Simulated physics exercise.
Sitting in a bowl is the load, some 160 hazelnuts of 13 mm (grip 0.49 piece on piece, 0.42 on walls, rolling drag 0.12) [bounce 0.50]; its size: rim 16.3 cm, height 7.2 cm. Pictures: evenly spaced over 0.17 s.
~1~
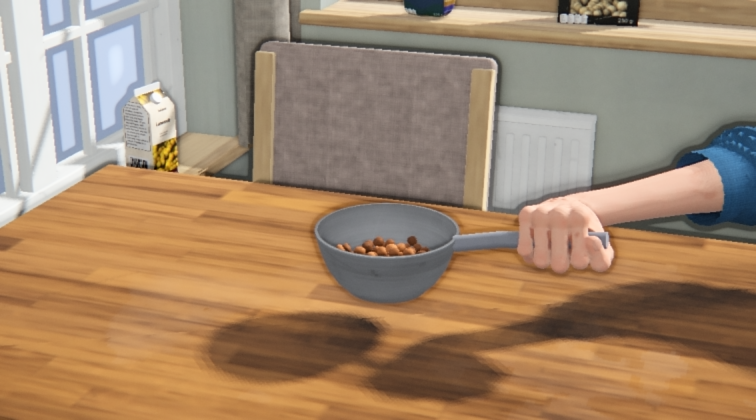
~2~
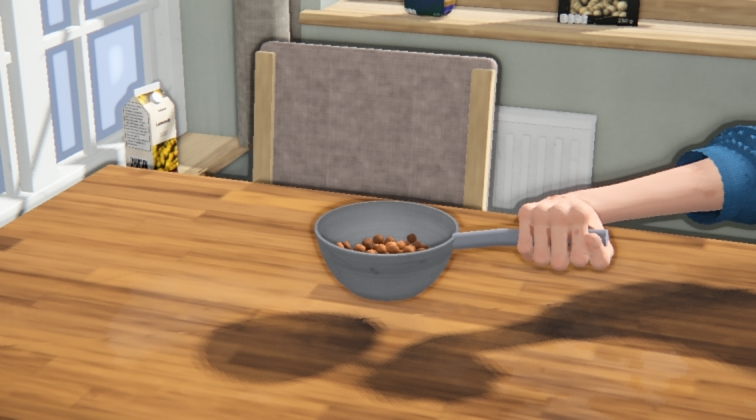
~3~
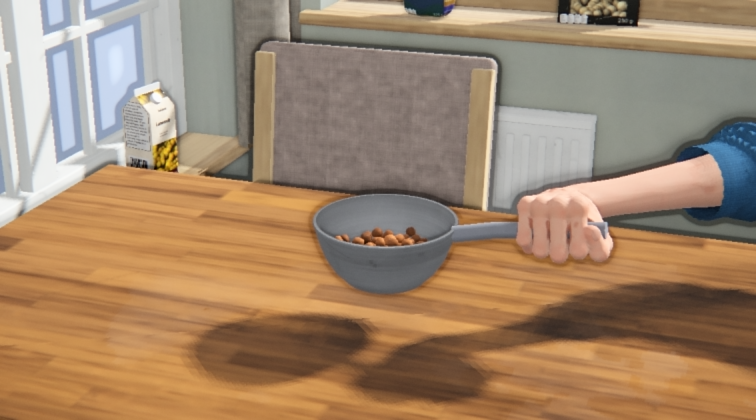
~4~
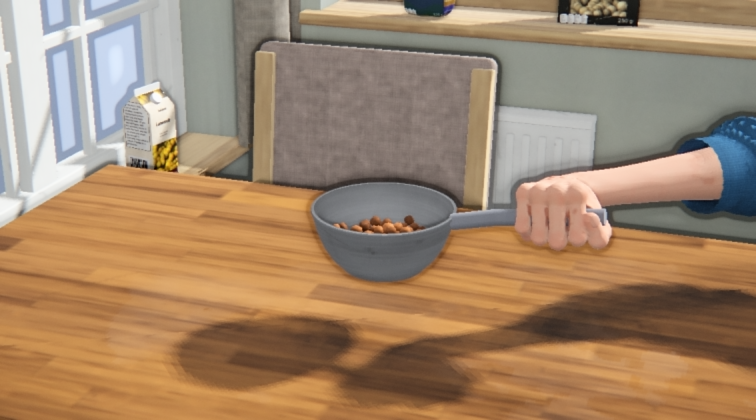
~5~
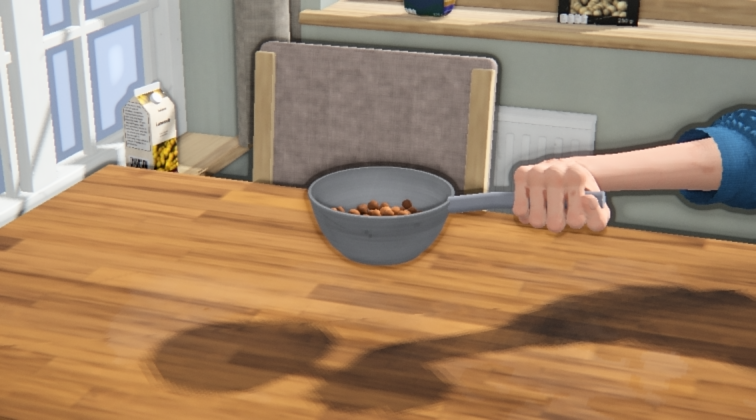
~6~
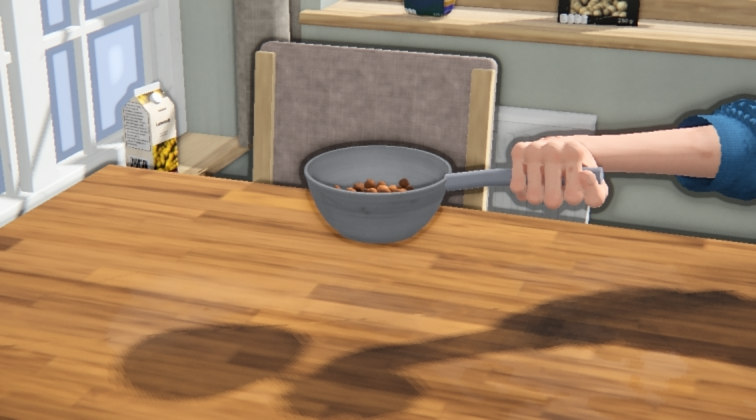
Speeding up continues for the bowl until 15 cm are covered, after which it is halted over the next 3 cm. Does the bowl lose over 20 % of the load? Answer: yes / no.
Answer: No.
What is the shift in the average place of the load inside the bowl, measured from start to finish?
About 1.0 cm.
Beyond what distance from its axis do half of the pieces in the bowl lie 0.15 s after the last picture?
Reading: Near 4.0 cm.
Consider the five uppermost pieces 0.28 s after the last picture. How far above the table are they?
Estimate: Near 29 cm.
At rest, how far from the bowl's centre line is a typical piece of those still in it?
Value: About 4.0 centimetres.
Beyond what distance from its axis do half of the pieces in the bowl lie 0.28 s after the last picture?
That comes to about 4.0 centimetres.
Then, 0.15 s after the last picture, bowl 100 %; middle of the pieces not yet landed near (357, 93).
Then, 0.28 s after the last picture, bowl 100 %; middle of the pieces not yet landed near (344, 107).
Then, 0.39 s after the last picture, bowl 100 %; middle of the pieces not yet landed near (355, 118).
Then, 0.50 s after the last picture, bowl 100 %; middle of the pieces not yet landed near (355, 119).
In the end, bowl 100 %.
